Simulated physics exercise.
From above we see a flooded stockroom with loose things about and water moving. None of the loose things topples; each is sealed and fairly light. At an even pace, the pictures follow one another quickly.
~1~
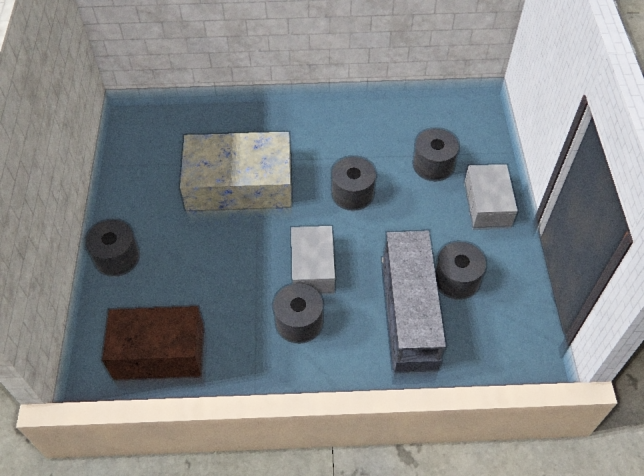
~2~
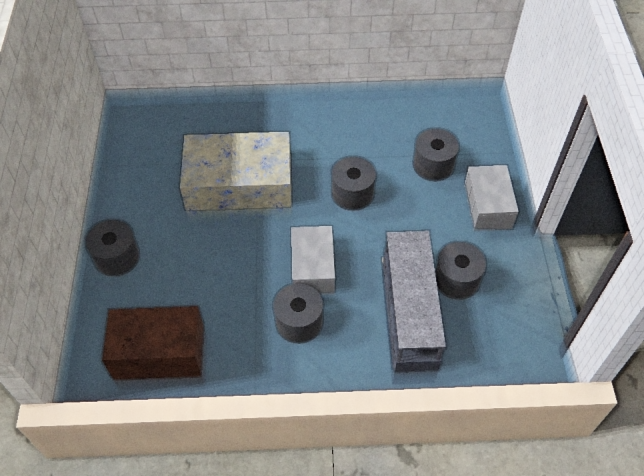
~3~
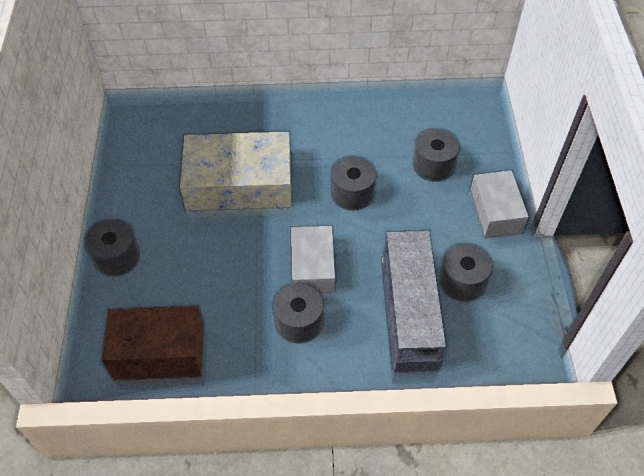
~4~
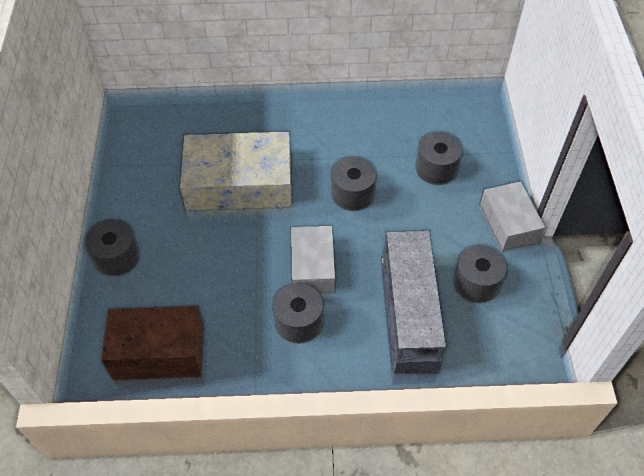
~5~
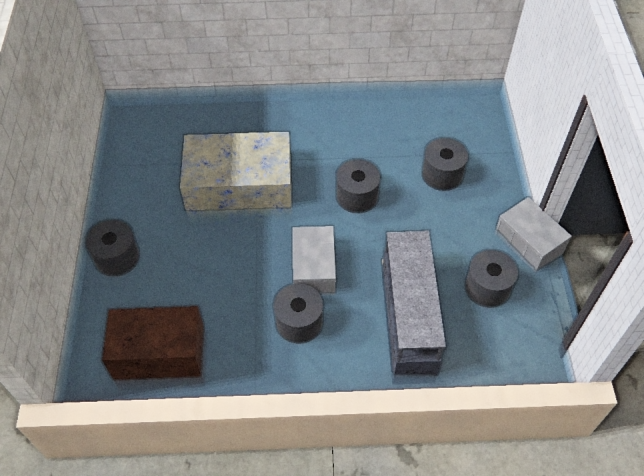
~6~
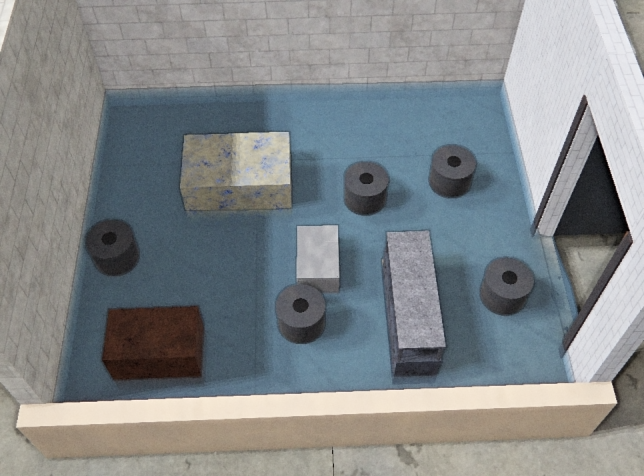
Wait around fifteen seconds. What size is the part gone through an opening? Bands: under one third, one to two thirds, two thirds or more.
Well, what gets flushed out makes up a share of two thirds plus.
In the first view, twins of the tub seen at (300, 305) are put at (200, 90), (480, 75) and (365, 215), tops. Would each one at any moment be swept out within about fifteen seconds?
One after the other: Stays, through, gone.
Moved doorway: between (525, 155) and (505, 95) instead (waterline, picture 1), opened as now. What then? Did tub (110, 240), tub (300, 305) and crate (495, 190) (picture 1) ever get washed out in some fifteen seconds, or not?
Outcome by item: Retained / retained / exited.
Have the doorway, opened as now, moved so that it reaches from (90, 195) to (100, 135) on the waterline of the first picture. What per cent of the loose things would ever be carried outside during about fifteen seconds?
I'd put it at 10 %.
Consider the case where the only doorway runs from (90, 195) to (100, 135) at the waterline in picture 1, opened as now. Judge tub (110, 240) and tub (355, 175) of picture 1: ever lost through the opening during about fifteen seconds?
In that order: Escapes, never escapes.
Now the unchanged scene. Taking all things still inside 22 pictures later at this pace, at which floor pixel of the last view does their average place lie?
Roughly (263, 307).
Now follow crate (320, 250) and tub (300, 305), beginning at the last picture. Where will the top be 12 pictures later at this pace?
I'd guess close to (476, 244) and close to (356, 303).
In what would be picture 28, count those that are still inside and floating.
The tally stands at 2.
A moment on, 1 of 7 are out; 6 afloat.
Next, 4 of 7 are out; 3 afloat.
Later, 5 of 7 are out; 2 afloat.
In the end, 5 of 7 are out; 2 afloat.
